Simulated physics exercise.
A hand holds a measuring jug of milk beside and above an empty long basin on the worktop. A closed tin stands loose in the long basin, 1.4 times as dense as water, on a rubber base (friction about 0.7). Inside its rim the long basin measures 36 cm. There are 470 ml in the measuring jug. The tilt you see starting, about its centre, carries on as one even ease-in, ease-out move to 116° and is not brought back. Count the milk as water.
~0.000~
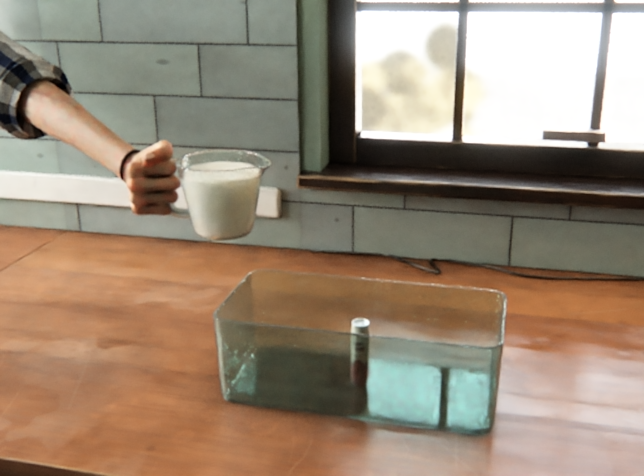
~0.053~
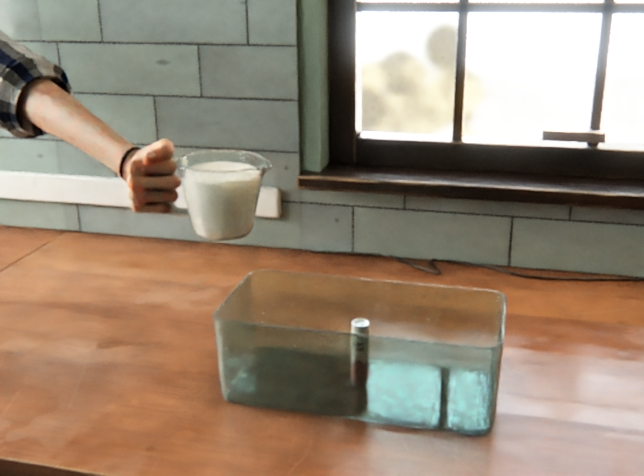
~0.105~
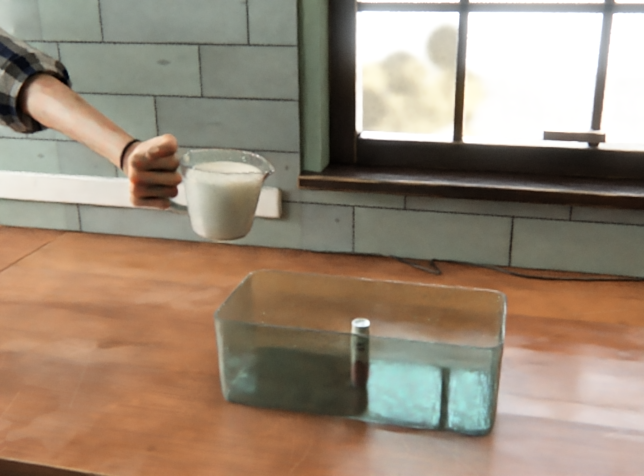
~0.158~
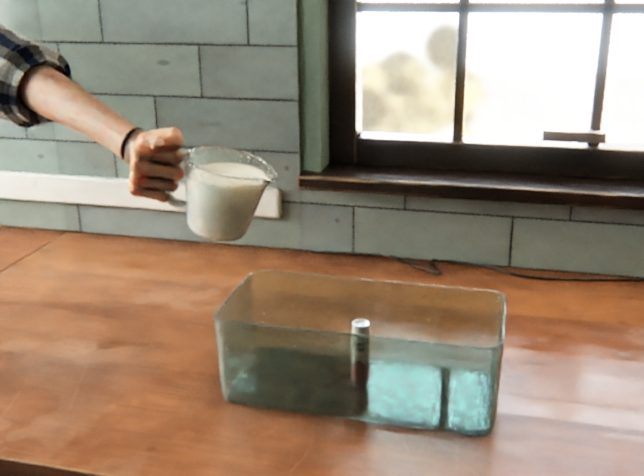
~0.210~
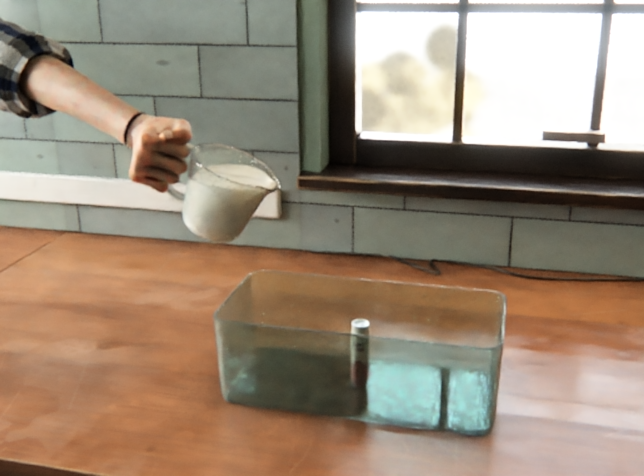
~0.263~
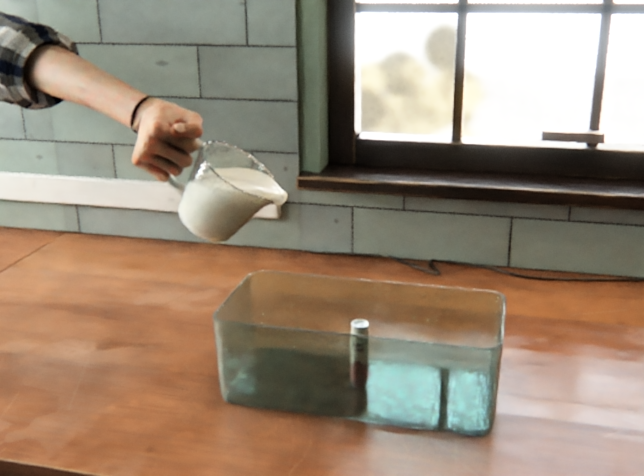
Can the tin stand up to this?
The tin stays up.
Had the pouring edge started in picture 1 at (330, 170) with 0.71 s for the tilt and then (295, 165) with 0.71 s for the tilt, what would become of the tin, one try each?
First it falls; then it topples.
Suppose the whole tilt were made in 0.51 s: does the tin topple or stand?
The tin remains upright.
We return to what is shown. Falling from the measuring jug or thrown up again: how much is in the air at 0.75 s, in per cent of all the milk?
Some 4 per cent.
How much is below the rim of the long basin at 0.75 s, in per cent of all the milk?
Some 96 per cent.
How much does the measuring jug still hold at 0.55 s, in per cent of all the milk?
About 32 per cent.
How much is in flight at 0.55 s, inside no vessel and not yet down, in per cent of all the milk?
Near 30 in a hundred.
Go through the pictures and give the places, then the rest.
It leans 0°; its right rim is at (269, 164); the milk meets the walls at (187, 168) and (261, 172); the long basin's rim runs from (233, 293) to (504, 320); the tin's top is at (360, 325), in the first picture.
It leans 2°; its right rim is at (270, 166); the milk meets the walls at (187, 168) and (261, 173), in the second picture.
It leans 6°; its right rim is at (273, 171); the milk meets the walls at (190, 167) and (264, 175), in the third picture.
It leans 14°; its right rim is at (277, 178); the milk meets the walls at (193, 168) and (268, 177), in the fourth picture.
It leans 23°; its right rim is at (279, 188); the milk meets the walls at (196, 172) and (273, 181), in the fifth picture.
It leans 35°; its right rim is at (280, 201); the milk meets the walls at (193, 177) and (277, 191); 3 per cent is over the edge, in the sixth picture.
Then, 0.55 s in, the tilt is 102° and 32 per cent is still to pour; the tin stands where it began.
Then, 0.75 s in, the tilt is 116° and 1 per cent is still to pour; the tin stands where it began.
Then, 0.97 s in, the tilt is 116° and 0 per cent is still to pour; the tin stands where it began.
Then, 1.21 s in, the tilt is 116° and 0 per cent is still to pour; the tin stands where it began.
Finally, the tin stands where it began.
